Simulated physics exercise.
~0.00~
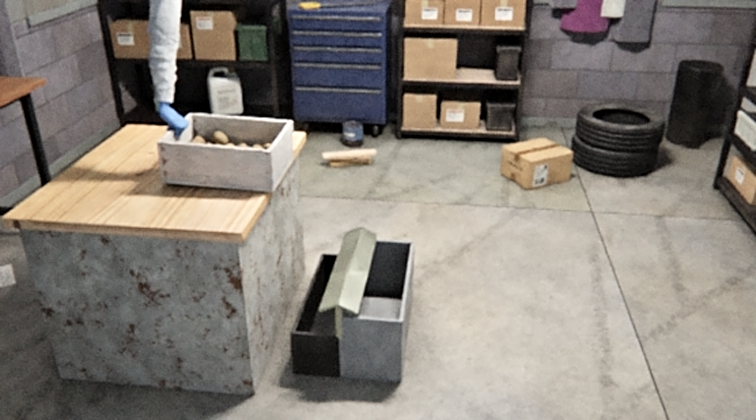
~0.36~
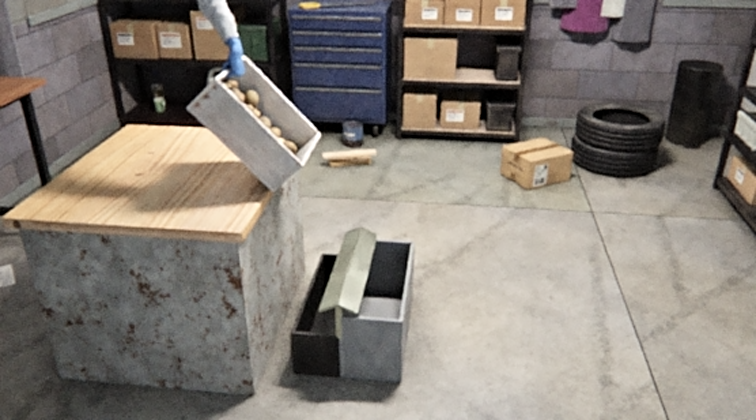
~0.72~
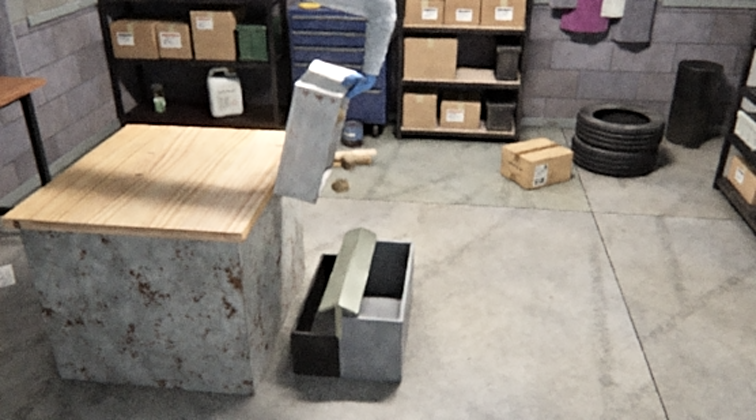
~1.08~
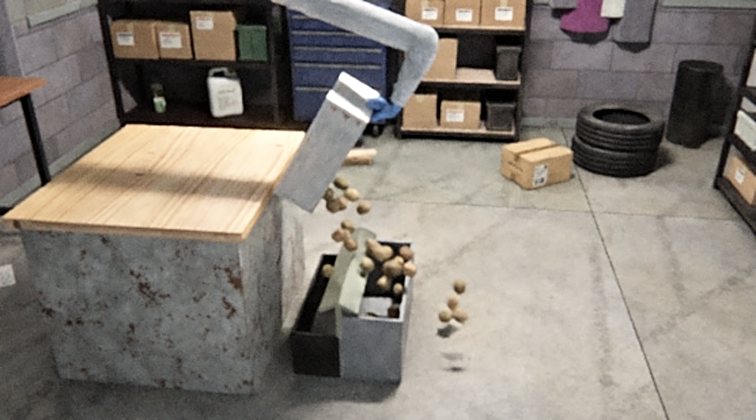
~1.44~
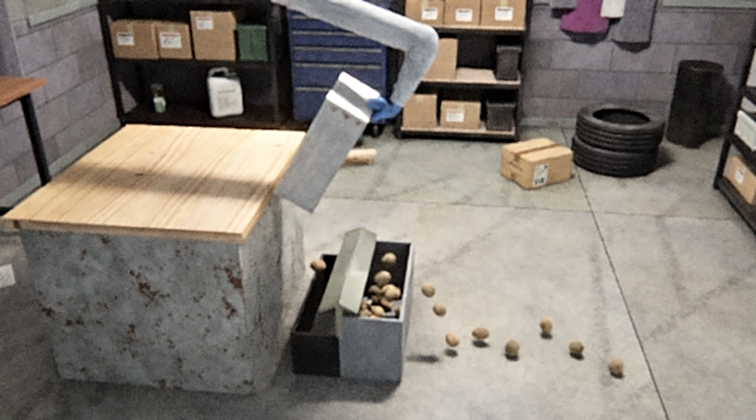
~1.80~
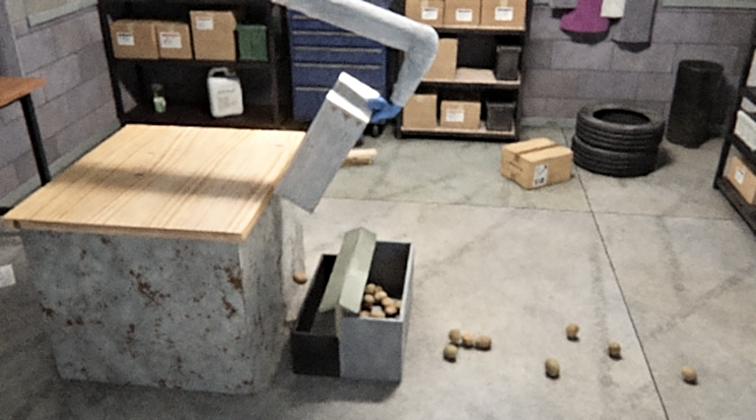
Potatoes tumbling from a white crate tipped by a gloved hand, some landing in a grey tote, others scattering across the floor.
